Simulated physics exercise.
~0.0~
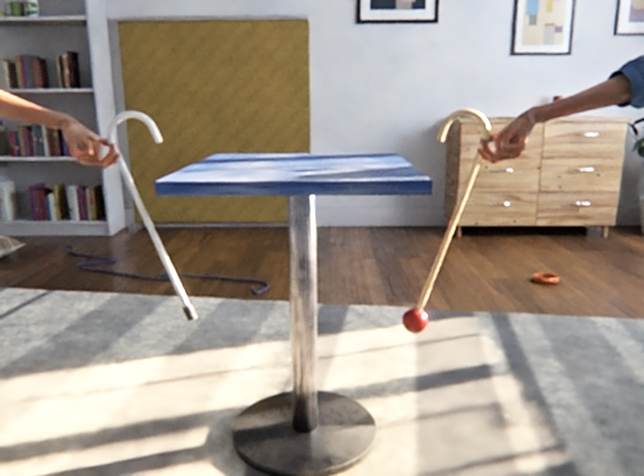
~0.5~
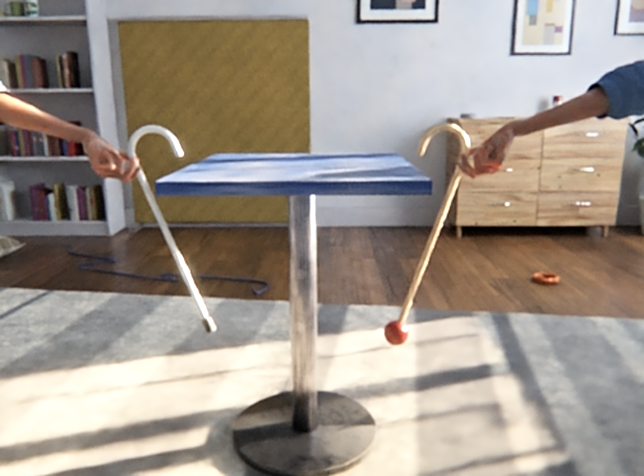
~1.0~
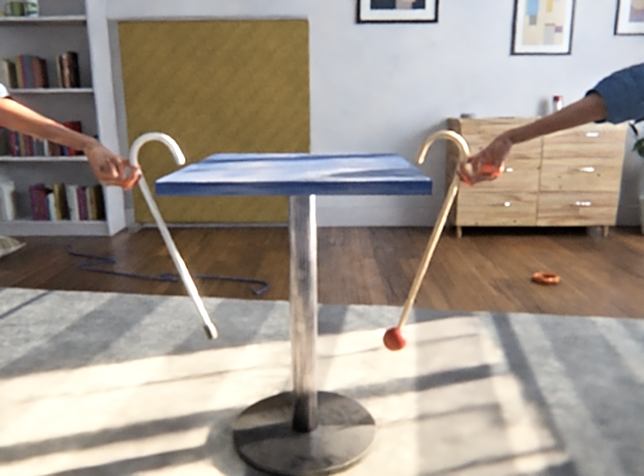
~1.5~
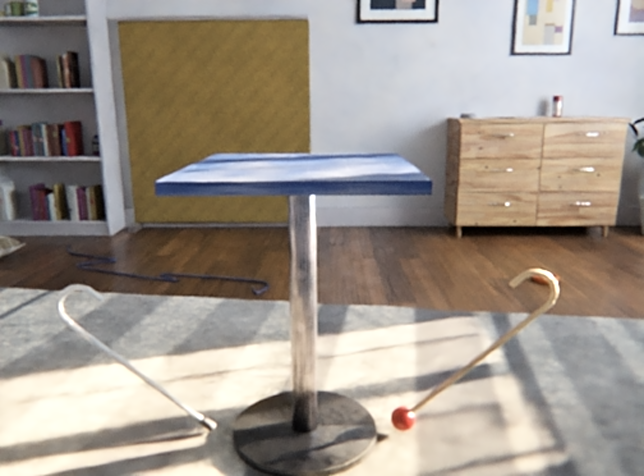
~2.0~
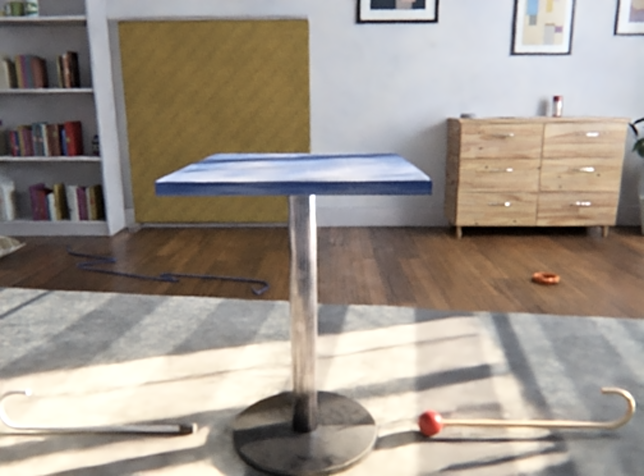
A blue-topped table on a round metal pedestal stands on a sunlit grey rug in a living room, seen from the front, with bookshelves behind on the left and a wooden dresser on the right. A hand on the left holds a white cane, while one on the right holds a pale, hooked stick with a red, rounded end. Both hands move inward and slightly down, bringing the hooks close to the table's edges. The hands let go and withdraw, and both objects drop, tilting outward. They end up lying on the rug, one on each side of the base.
